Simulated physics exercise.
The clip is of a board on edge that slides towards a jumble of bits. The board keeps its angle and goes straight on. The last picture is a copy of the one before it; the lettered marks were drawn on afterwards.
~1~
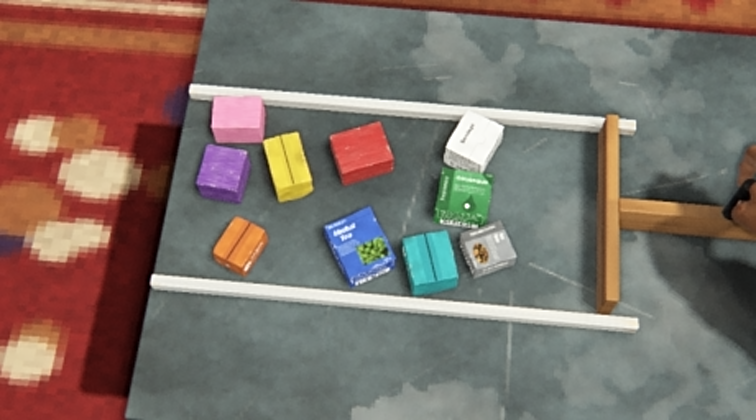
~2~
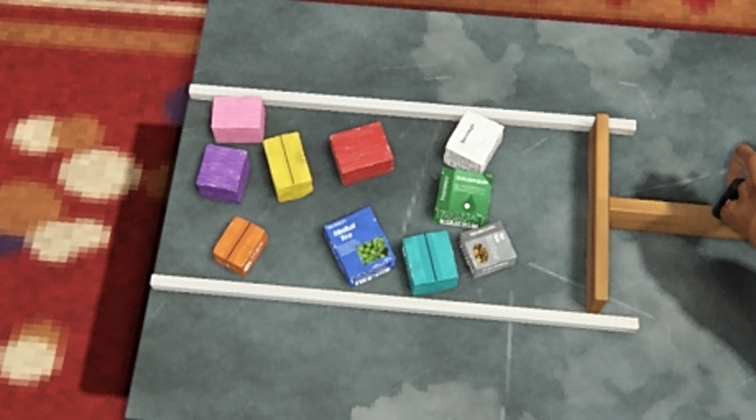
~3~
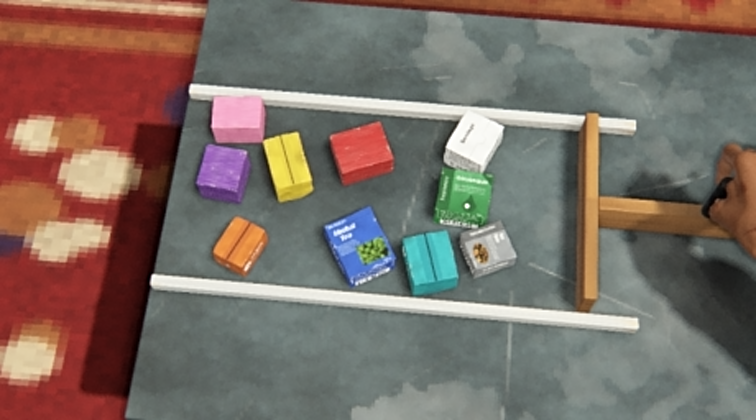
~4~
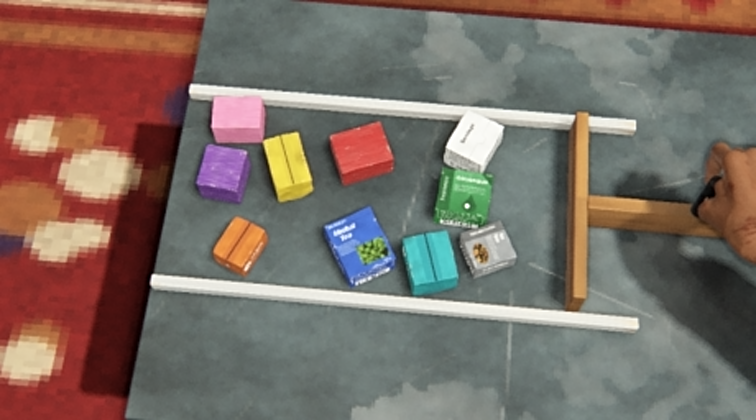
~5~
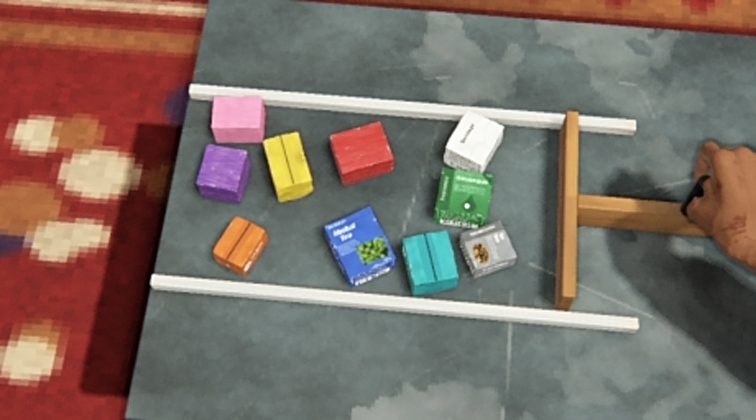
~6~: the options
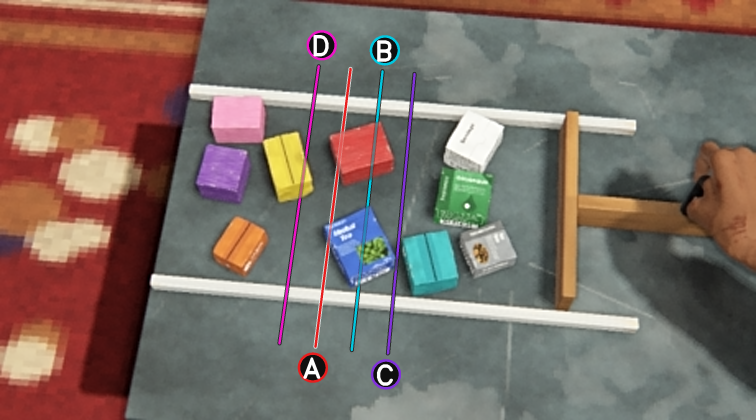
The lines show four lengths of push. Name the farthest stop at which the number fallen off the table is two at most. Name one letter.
D.
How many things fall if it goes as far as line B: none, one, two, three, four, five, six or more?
By then, none.
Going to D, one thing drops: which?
The orange box.
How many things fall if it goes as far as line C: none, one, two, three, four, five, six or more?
The count is none.
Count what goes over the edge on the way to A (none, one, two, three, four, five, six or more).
The count is none.
On the copy, A at (334, 199); B at (368, 202); C at (402, 205); D at (300, 196).
On D. First, board (472, 192); turquoise box (393, 263); blue packet (335, 247).
Then, board (375, 183); orange box (197, 241); purple block (218, 175).
Finally, board (303, 177); orange box over the edge; purple block (173, 189); one fallen.
By contrast, A is within the limit but short; B is within the limit but short; C is within the limit but short.
